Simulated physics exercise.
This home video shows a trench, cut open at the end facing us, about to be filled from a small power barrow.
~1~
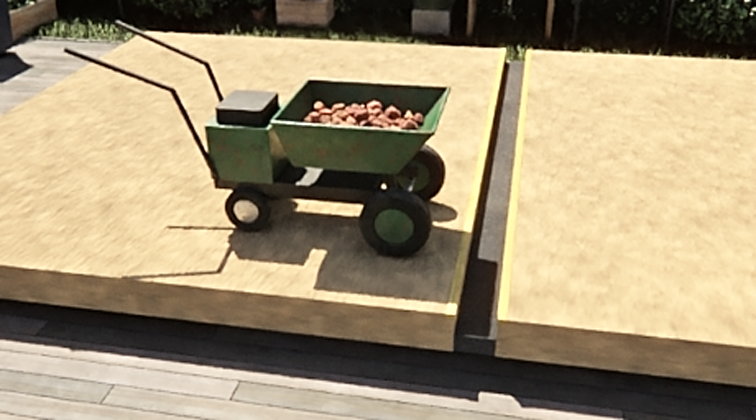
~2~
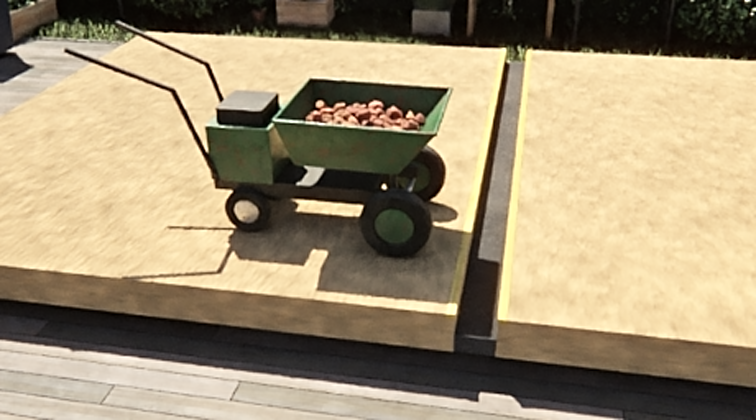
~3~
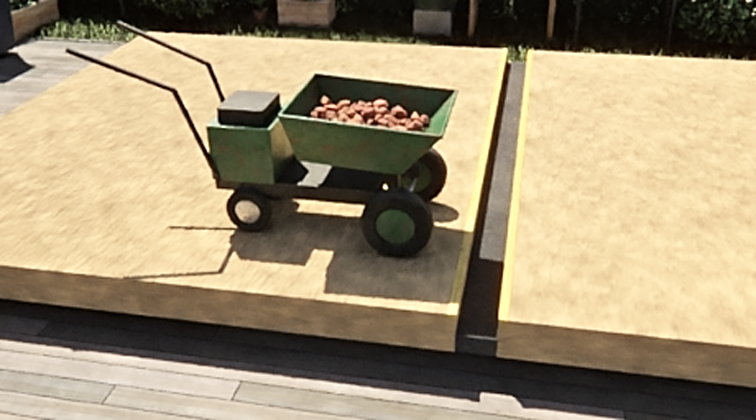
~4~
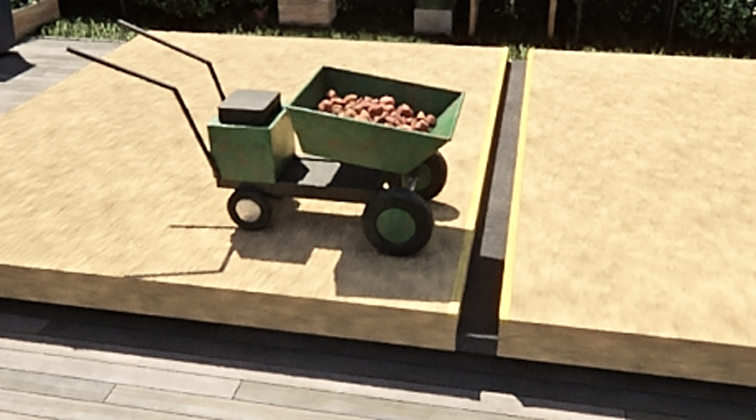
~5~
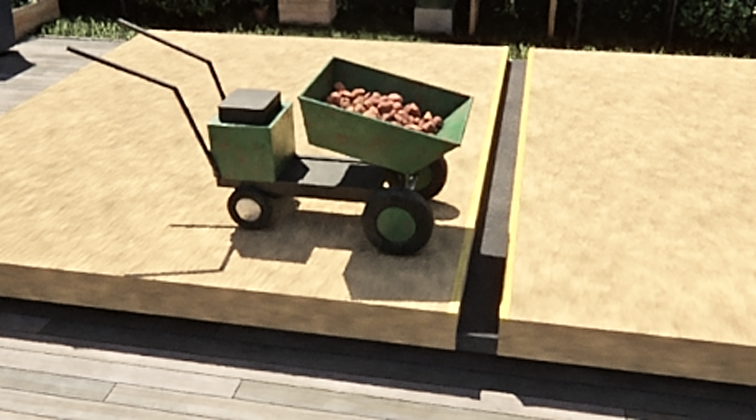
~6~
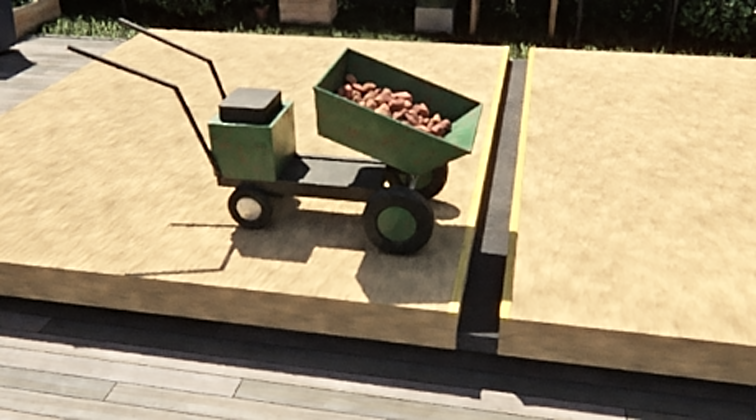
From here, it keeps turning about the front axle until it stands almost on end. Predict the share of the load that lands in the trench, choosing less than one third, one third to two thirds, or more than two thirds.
My guess is the trench keeps shy of one third of it.
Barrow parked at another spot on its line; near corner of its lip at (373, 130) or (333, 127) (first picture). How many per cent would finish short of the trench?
Try 1 about 20 %, try 2 about 40 %.
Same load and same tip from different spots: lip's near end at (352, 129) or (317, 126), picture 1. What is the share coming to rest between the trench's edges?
You'd get 50 in a hundred the first time and 20 in a hundred the second.
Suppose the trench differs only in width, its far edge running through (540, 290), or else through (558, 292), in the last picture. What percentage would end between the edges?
Lab note: Try one 70 per cent, try two 90 per cent.
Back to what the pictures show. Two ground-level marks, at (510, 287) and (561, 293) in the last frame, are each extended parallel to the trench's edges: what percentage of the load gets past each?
I reckon some 70 per cent and some 30 per cent.
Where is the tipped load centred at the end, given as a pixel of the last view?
Resting centre, last picture - approx. (547, 232).
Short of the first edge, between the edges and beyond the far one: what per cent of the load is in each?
Short 0, between 5, beyond 70 per cent.
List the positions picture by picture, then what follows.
The first picture shows lip of the skip at (433, 134), level; top of the load at (355, 130), lumps of rubble; first edge of the trench at (456, 283); far edge at (505, 288), the trench under half as wide as the skip, and about half as deep as wide.
The second picture shows lip of the skip at (435, 135), level; top of the load at (356, 129).
The third picture shows lip of the skip at (441, 137), tipped barely; top of the load at (347, 125).
The fourth picture shows lip of the skip at (449, 140), tipped a little; top of the load at (344, 121).
The fifth picture shows lip of the skip at (459, 145), tipped a little; top of the load at (356, 105).
The sixth picture shows lip of the skip at (470, 153), tipped clearly; top of the load at (357, 102); first edge of the trench at (459, 281); far edge at (508, 286).
Soon after the last picture, skip tipped steeply; all in the skip.
A little later, skip tipped right over; most in the skip; a stray few in or heaped over the trench; about a quarter beyond it; a stray few falling.
Later still, skip tipped right over; about a quarter in the skip; a stray few in or heaped over the trench; most beyond it.
By the end, skip tipped right over; about a quarter in the skip; a small part in or heaped over the trench; about two thirds beyond it.
